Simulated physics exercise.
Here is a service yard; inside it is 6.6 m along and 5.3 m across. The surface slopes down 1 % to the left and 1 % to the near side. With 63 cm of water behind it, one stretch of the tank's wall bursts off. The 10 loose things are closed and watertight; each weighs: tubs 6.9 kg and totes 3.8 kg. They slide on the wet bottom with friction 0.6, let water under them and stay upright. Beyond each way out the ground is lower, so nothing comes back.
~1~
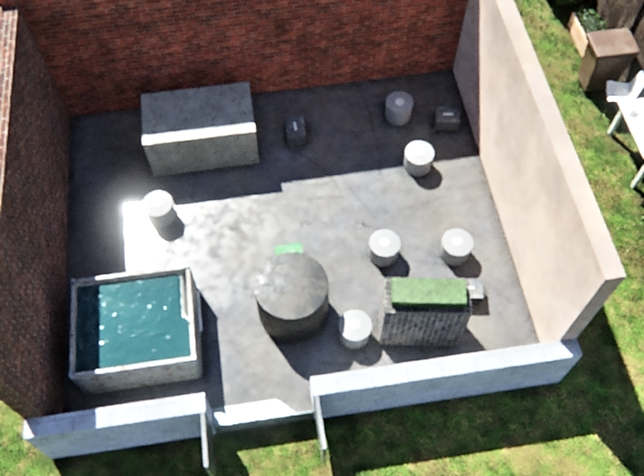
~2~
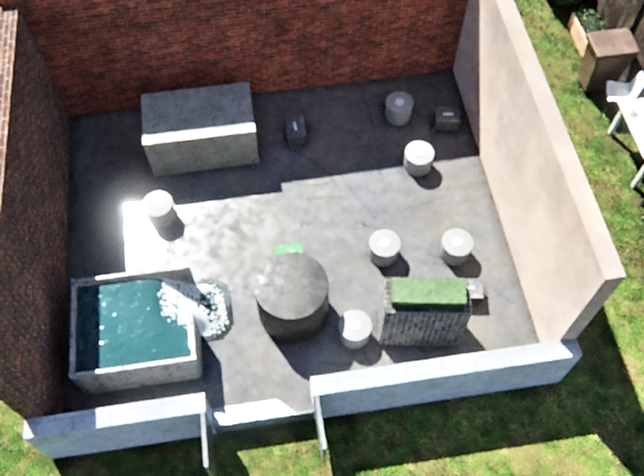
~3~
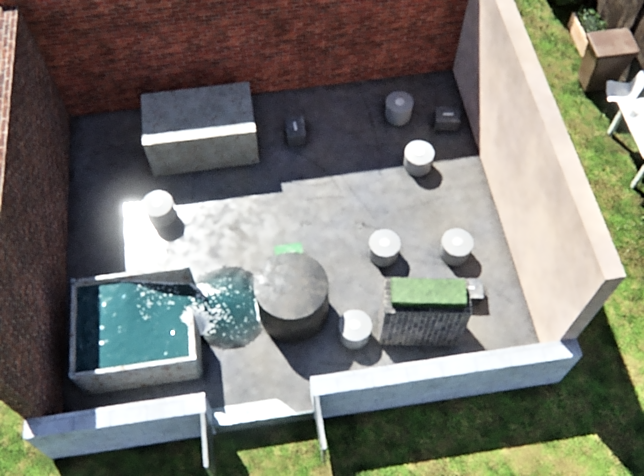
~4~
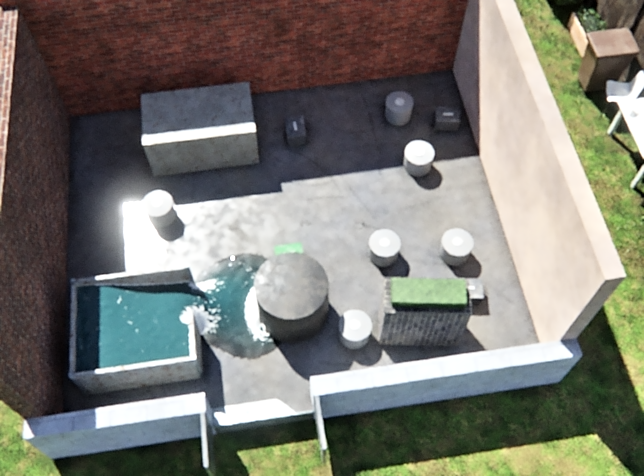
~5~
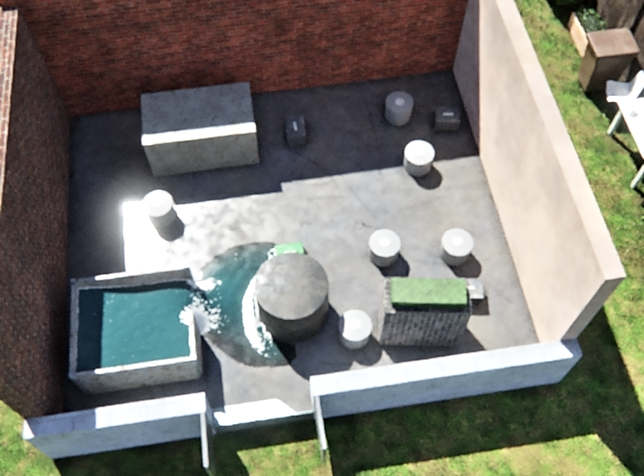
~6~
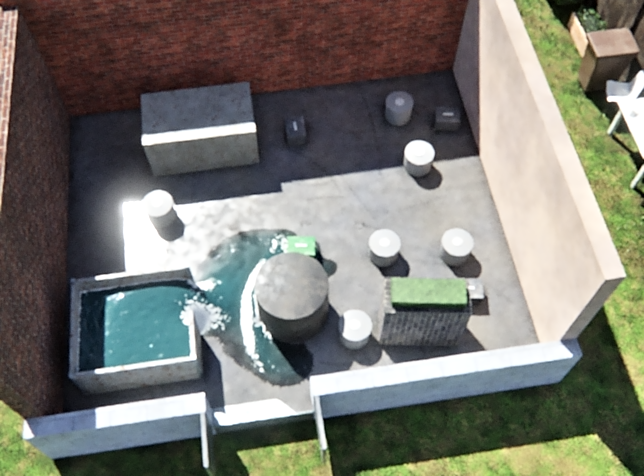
Water bursting from a tank's right side in a walled yard, spreading around a wide cylinder, then nudging a green tote.
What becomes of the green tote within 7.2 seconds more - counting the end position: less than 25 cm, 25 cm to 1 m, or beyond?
Green tote ends far away.
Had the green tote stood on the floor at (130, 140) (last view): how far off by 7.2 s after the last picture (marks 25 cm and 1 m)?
It stays put.
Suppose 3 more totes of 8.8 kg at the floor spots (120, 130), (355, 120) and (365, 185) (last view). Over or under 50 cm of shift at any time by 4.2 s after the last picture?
In that order: Under, over, more.
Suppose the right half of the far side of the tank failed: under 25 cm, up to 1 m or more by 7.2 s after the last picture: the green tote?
In that case the green tote stays put.
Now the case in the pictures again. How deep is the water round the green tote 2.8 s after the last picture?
About 4 cm.
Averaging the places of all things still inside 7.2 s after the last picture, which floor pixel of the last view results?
Near (402, 249).
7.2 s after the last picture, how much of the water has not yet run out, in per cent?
Some 78 per cent remains.
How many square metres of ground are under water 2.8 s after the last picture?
Some 22 m2.
Then, 0.9 s after the last picture the green tote is near (397, 201), 1.9 m from its start, aground; 0 of 10 are out; 0 afloat.
Then, 2.8 s after the last picture the green tote is near (484, 188), 3.2 m from its start, afloat; 0 of 10 are out; 3 afloat.
Then, 4.8 s after the last picture the green tote is near (486, 223), 3.0 m from its start, aground; 0 of 10 are out; 4 afloat.
Then, 7.2 s after the last picture the green tote is near (518, 330), 3.4 m from its start, afloat; 0 of 10 are out; 4 afloat.
